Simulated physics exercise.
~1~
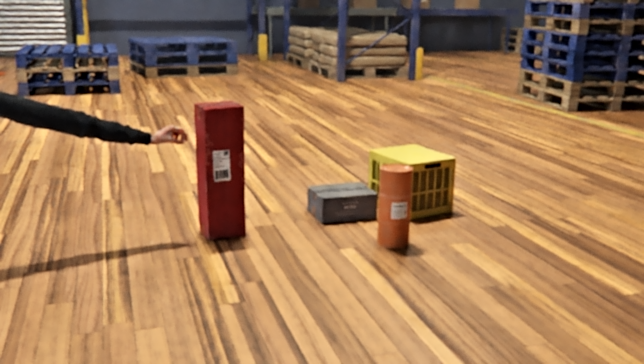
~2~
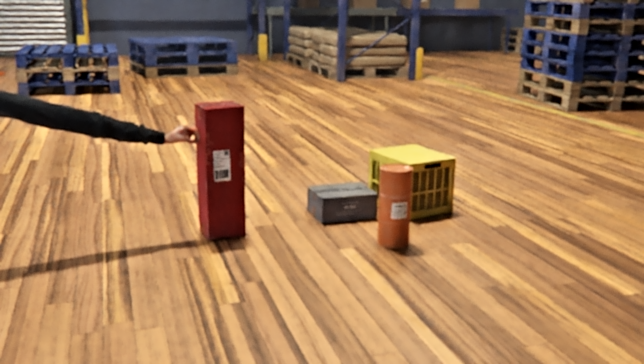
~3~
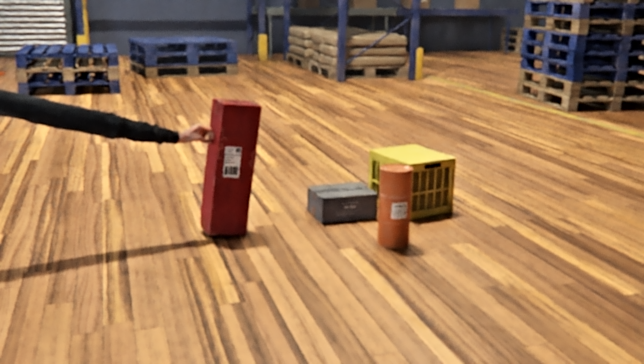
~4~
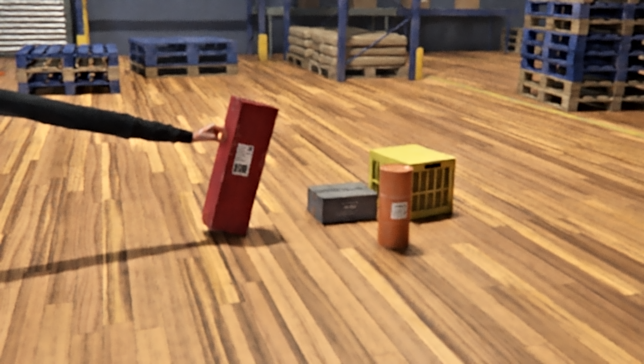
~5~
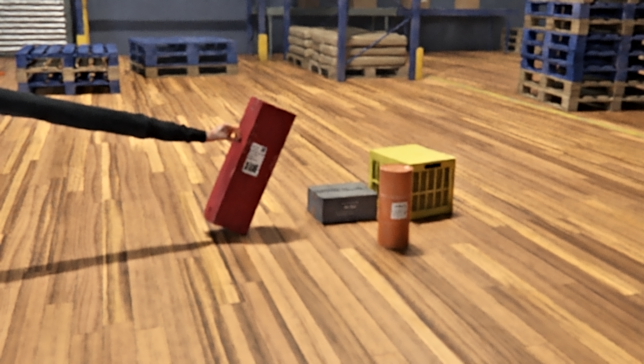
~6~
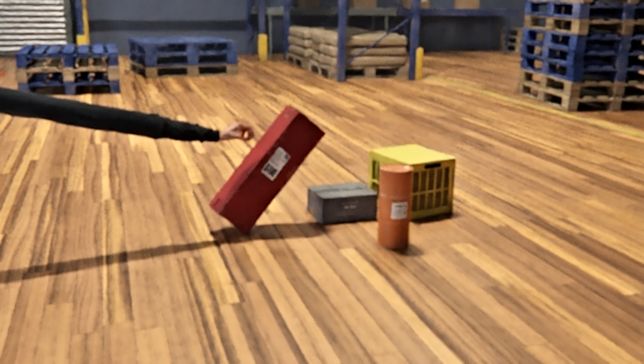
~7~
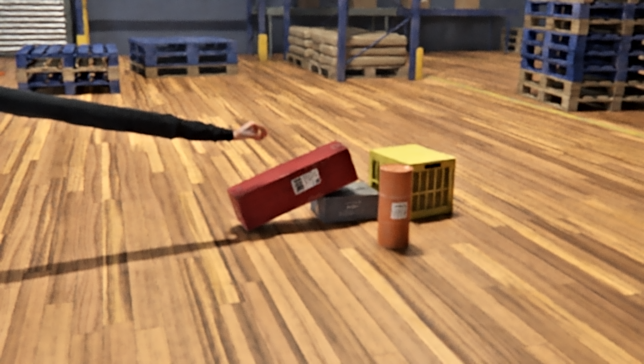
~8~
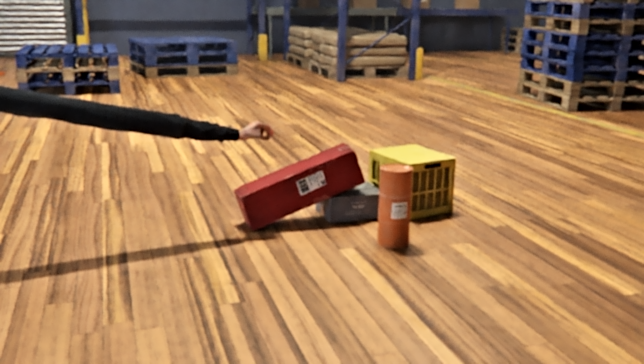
In the video, a hand reaches in from the left and pushes a tall red box on a wooden floor, tipping it rightward until it falls and rests tilted against a low gray box, while a yellow crate and an orange canister stay in place.
